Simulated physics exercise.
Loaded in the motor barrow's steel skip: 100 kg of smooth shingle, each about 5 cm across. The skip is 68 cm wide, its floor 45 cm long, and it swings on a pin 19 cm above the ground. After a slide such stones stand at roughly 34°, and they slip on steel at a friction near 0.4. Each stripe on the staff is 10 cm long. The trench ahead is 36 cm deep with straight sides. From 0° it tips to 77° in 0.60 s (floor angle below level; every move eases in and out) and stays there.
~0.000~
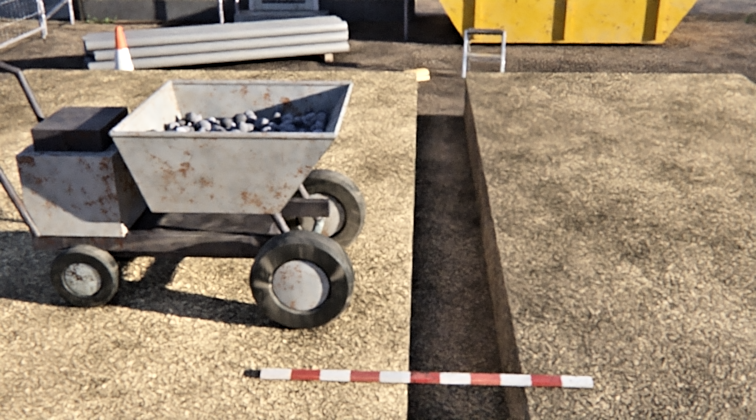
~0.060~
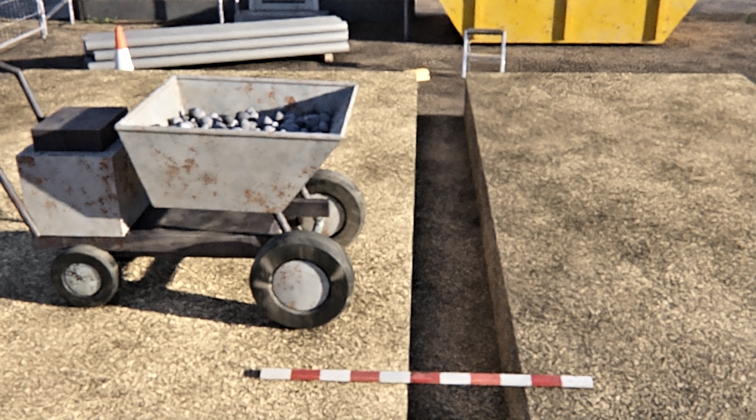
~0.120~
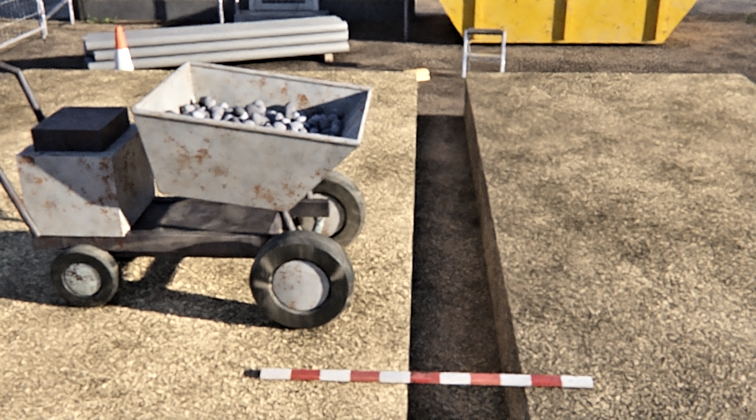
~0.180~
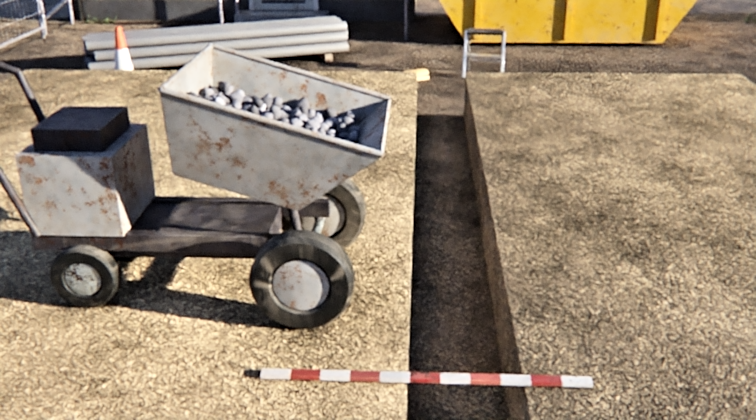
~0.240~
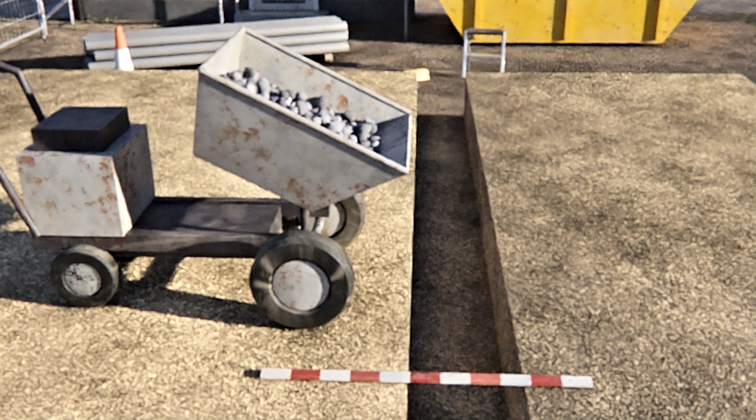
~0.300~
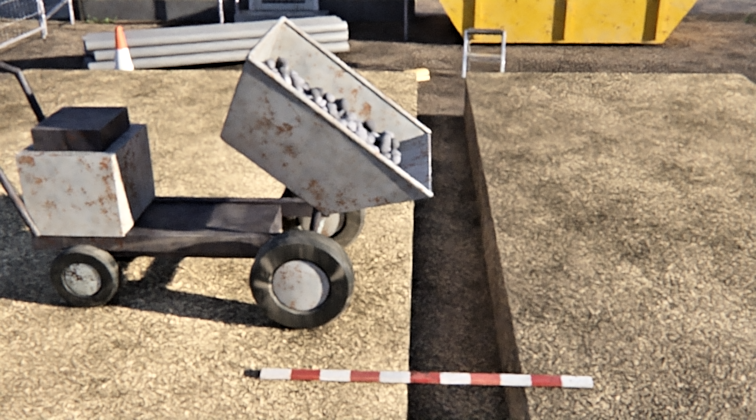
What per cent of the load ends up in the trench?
About 33 per cent.
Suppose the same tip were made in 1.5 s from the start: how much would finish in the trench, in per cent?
In that case some 55 per cent.
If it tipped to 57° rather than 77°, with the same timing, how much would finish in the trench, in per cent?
In that case some 30 per cent.
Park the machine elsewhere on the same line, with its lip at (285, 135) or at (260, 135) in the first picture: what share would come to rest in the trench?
About 80 and 95 per cent.
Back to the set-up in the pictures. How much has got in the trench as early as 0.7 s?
About 15 per cent by then.
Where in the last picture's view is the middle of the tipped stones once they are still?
Around (559, 286).
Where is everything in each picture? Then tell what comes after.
The skip is at 0°, its lip at (335, 136); the top of the load is at (285, 122), in the first frame.
Lip at (342, 138), floor tilted 2°, highest stones at (256, 121); the stones move at 0.5 m/s on average, in the second frame.
Lip at (359, 144), floor tilted 8°, highest stones at (213, 111); the stones move at 1.0 m/s on average, in the third frame.
Lip at (382, 155), floor tilted 17°, highest stones at (223, 98); the stones move at 1.4 m/s on average, in the fourth frame.
Lip at (408, 173), floor tilted 27°, highest stones at (241, 82); the stones move at 1.6 m/s on average, in the fifth frame.
Lip at (431, 196), floor tilted 38°, highest stones at (271, 71); the stones move at 1.7 m/s on average, in the sixth frame.
After 0.4 s the floor is at 65°; 100 % in the skip; the foremost stones are at (436, 198).
After 0.7 s the floor is at 77°; 63 % in the skip, 15 % in the trench, 22 % past the trench; the foremost stones are at (556, 285).
After 1.0 s the floor is at 77°; 3 % in the skip, 29 % in the trench, 67 % past the trench; the foremost stones are past the picture's edge.
After 3.0 s the floor is at 77°; 0 % in the skip, 33 % in the trench, 67 % past the trench; the foremost stones are past the picture's edge.
